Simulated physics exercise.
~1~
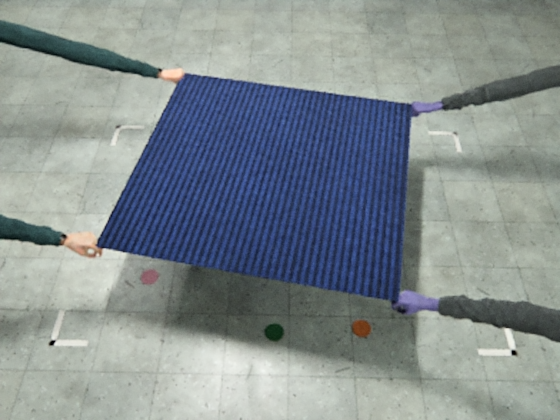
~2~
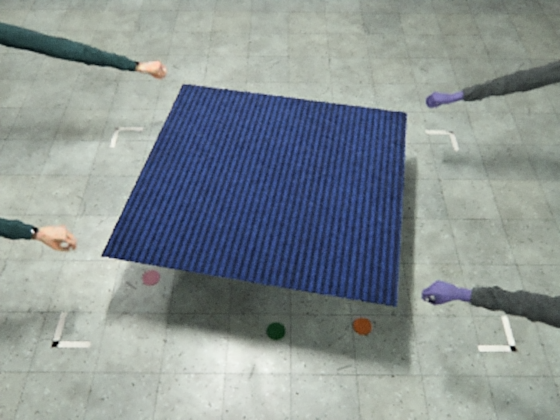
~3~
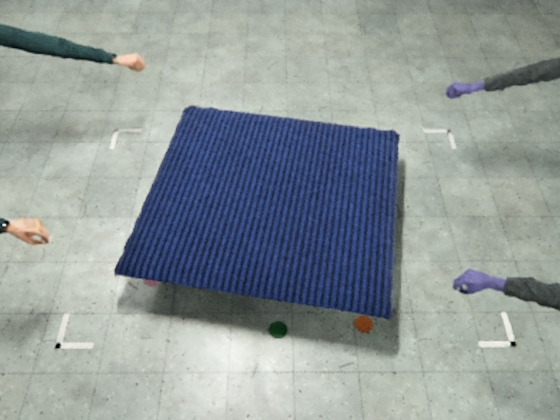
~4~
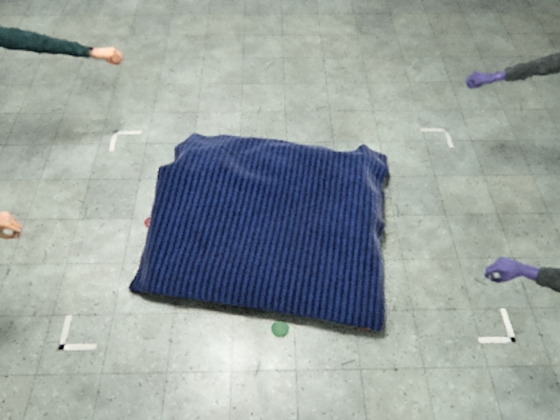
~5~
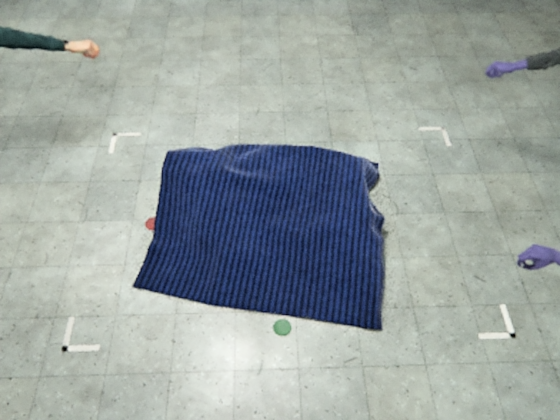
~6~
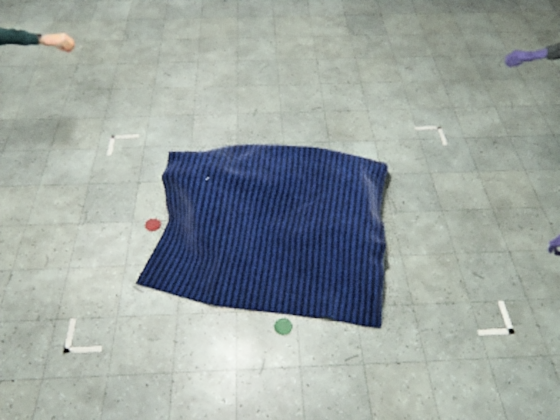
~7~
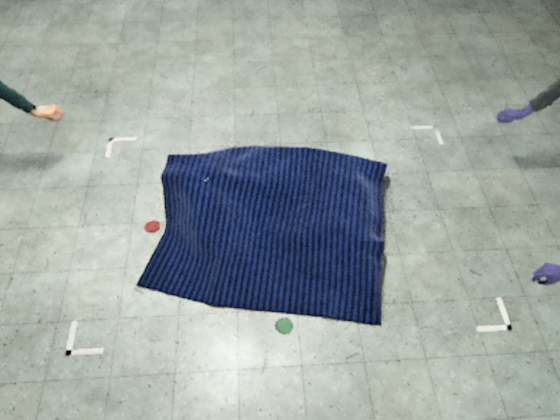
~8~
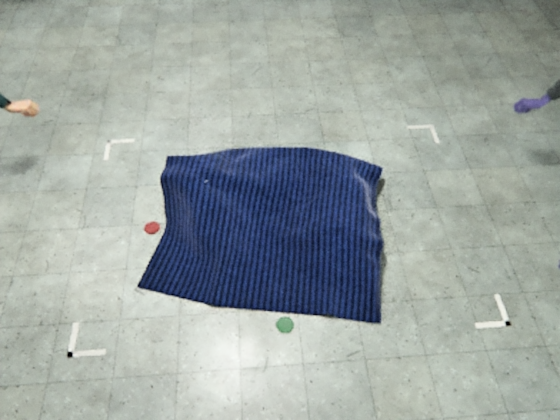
On a grey tiled shop floor marked with four white corner brackets, seen from above at an angle, two pairs of hands hold a dark blue striped cloth level, green sleeves on the left and purple gloves on the right. Pink, green and orange discs lie near its front edge. The hands let go and draw back as the cloth drops, hiding the pink and orange pieces. It lands and crumples, its far edge and right side folding before easing outward. It settles rumpled and slightly raised, with a red disc showing at left and the green one in front.
